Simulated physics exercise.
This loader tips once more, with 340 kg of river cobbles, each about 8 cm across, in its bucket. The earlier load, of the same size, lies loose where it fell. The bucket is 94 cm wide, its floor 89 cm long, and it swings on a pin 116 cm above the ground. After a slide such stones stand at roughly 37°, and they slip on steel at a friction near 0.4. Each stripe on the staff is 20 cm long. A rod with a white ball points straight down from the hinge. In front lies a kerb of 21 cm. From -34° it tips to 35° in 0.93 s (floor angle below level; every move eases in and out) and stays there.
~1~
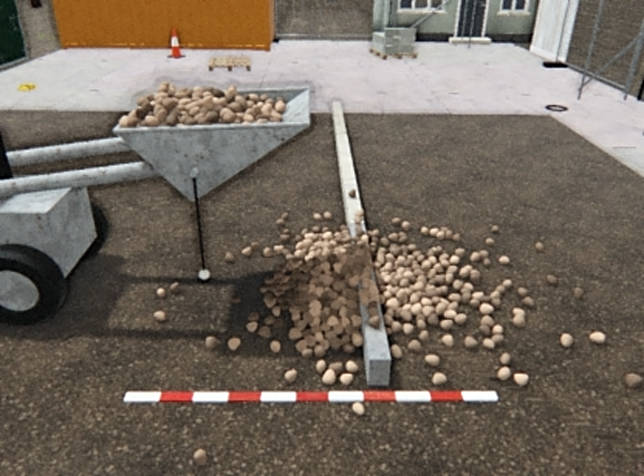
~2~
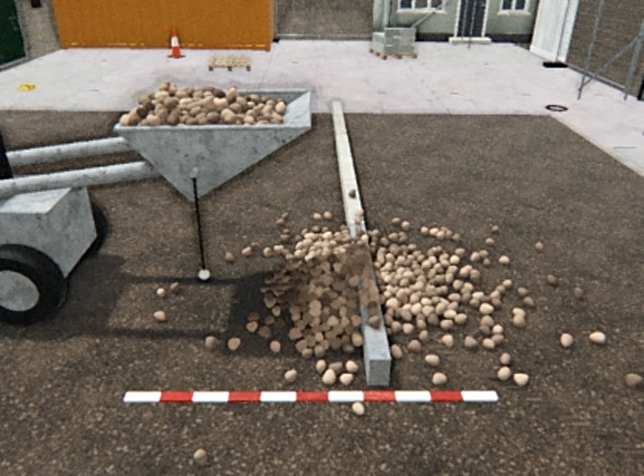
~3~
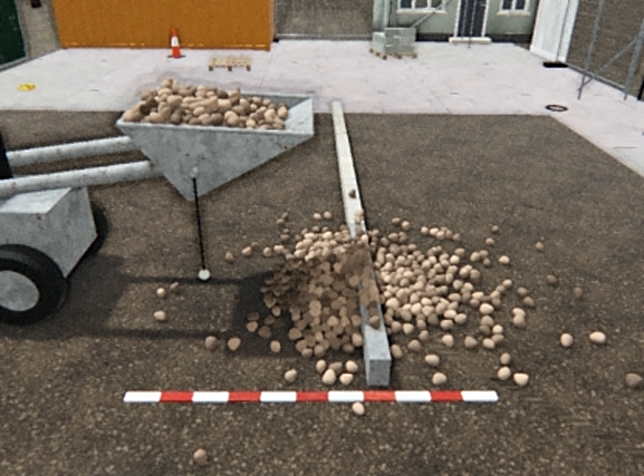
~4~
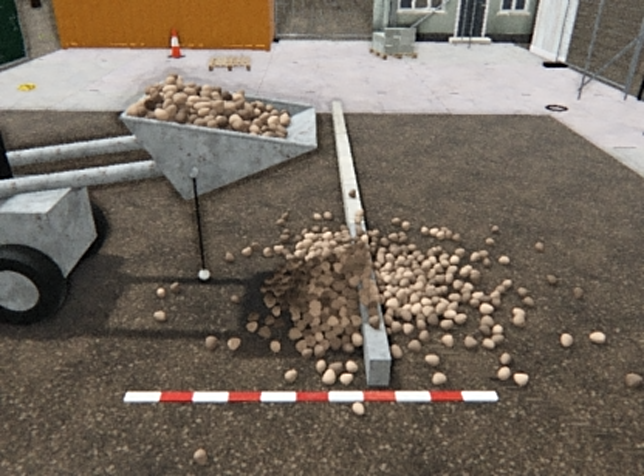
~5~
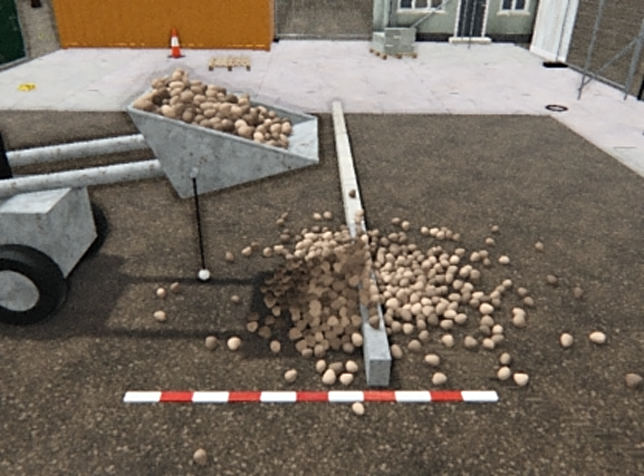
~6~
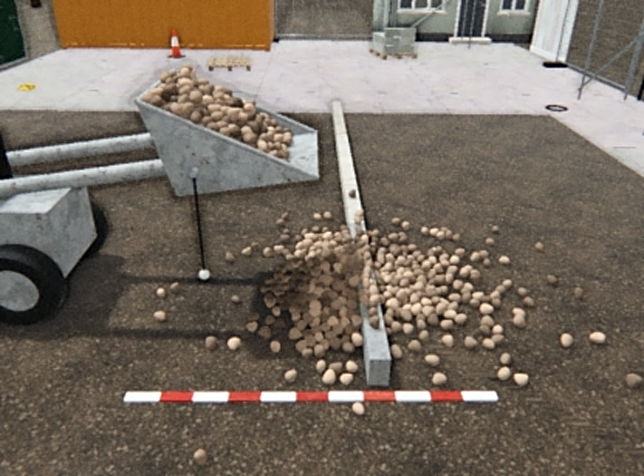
A grey metal loader bucket, heaped with round tan cobbles, starts with its open lip raised, then swings steadily forward so its back rises and its lip lowers toward the right. The cobbles stay inside, while the loose pile straddling the long kerb below lies still.
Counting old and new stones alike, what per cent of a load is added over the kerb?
About 19 per cent.
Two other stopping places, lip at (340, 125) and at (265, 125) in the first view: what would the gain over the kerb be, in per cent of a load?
About 45 and 0 per cent.
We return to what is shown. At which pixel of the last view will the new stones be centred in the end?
Near (327, 269).
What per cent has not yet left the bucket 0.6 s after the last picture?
Roughly 70 per cent is still inside.
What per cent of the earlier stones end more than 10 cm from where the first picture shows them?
Roughly 10 per cent of them.
Then, 0.3 s after the last picture the floor is at 24°; in per cent of one load, 100 in the bucket, 63 on this side of the kerb, 38 over the kerb; the foremost stones are at (553, 289).
Then, 0.6 s after the last picture the floor is at 35°; in per cent of one load, 70 in the bucket, 93 on this side of the kerb, 38 over the kerb; the foremost stones are at (553, 289).
Then, 1.0 s after the last picture the floor is at 35°; in per cent of one load, 24 in the bucket, 134 on this side of the kerb, 43 over the kerb; the foremost stones are at (553, 289).
Then, 3.5 s after the last picture the floor is at 35°; in per cent of one load, 0 in the bucket, 144 on this side of the kerb, 56 over the kerb; the foremost stones are at (592, 323). Net gain over the kerb, 19.
